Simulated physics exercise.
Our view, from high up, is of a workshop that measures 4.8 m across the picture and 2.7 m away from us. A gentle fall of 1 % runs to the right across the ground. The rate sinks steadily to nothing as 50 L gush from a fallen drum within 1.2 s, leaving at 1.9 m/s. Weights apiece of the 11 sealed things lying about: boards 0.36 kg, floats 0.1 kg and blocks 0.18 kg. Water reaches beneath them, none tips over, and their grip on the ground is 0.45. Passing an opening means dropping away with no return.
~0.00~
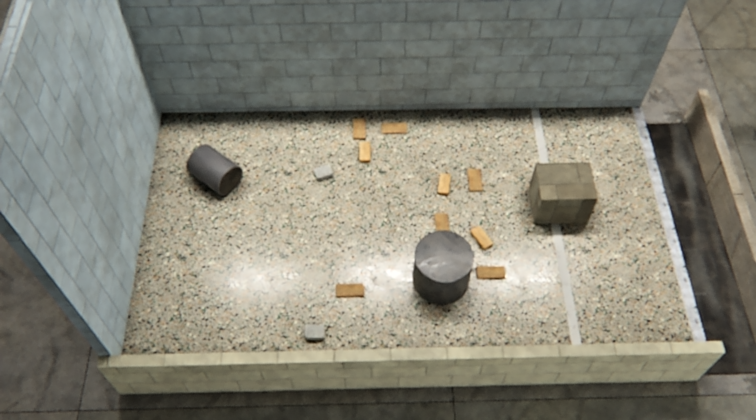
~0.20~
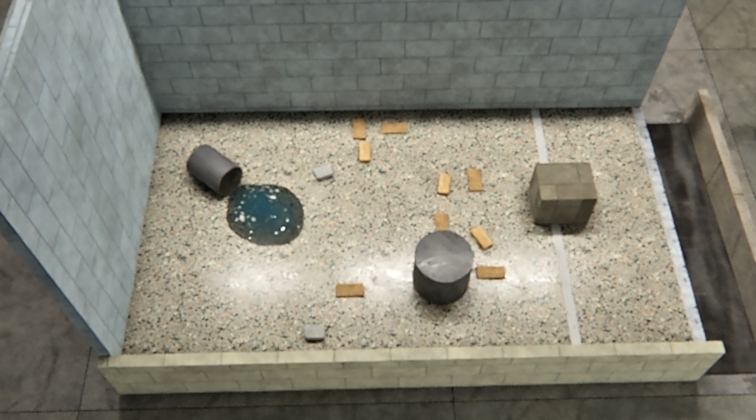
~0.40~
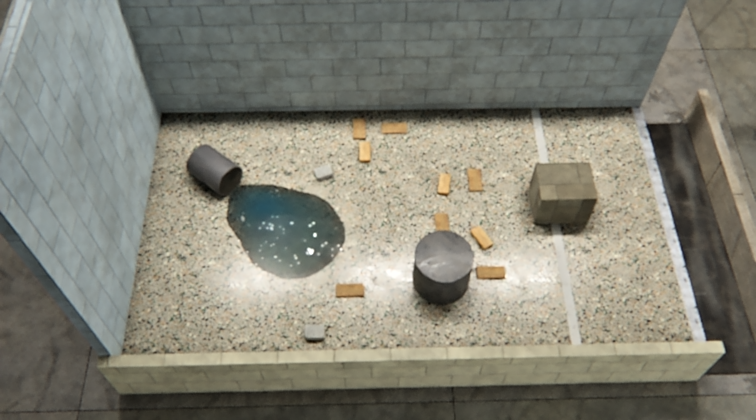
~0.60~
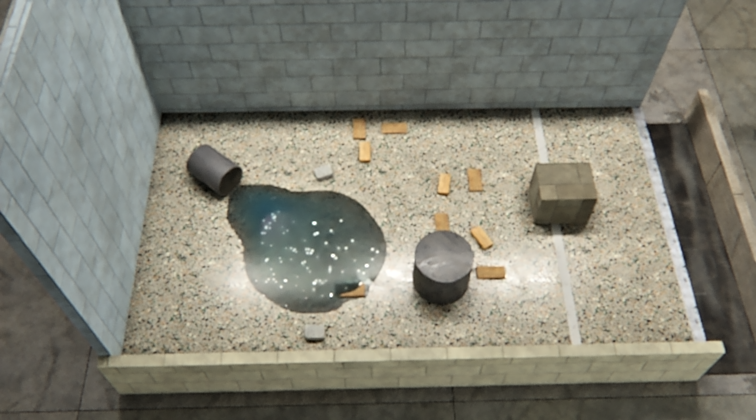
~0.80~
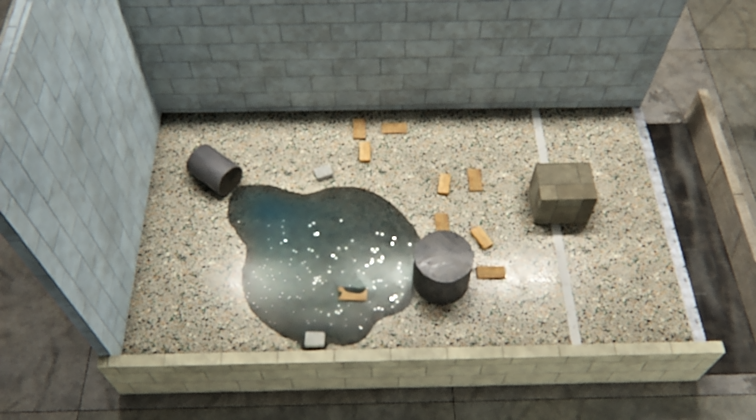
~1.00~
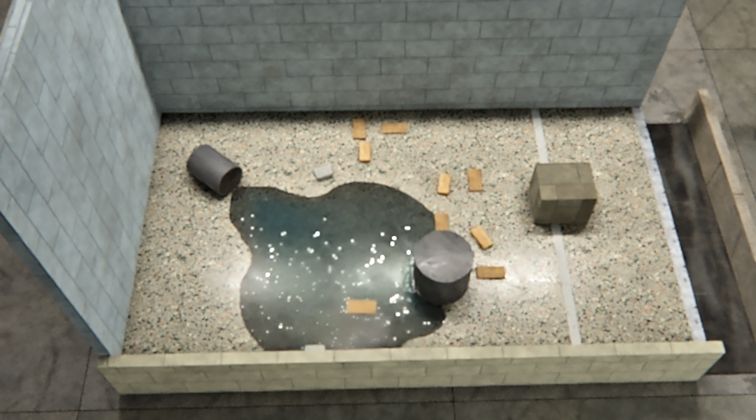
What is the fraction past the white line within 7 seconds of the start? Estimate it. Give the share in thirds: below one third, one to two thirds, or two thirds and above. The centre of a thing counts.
Shy of a third.
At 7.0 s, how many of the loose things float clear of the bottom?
It comes to 0.
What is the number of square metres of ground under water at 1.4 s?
Somewhere about 2.5 m2, give or take.
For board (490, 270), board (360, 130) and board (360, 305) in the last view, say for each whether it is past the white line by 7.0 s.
Held back; held back; crossed.
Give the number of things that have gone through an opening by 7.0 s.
It comes to 0.
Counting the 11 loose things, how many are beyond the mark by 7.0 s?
1.
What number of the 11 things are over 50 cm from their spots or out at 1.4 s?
I count 1.
After 1.4 s 0 of 11 are over the mark; 2 afloat.
After 3.1 s 0 of 11 are over the mark; 3 afloat.
After 4.9 s 1 of 11 are over the mark; 0 afloat.
After 7.0 s 1 of 11 are over the mark; 0 afloat.
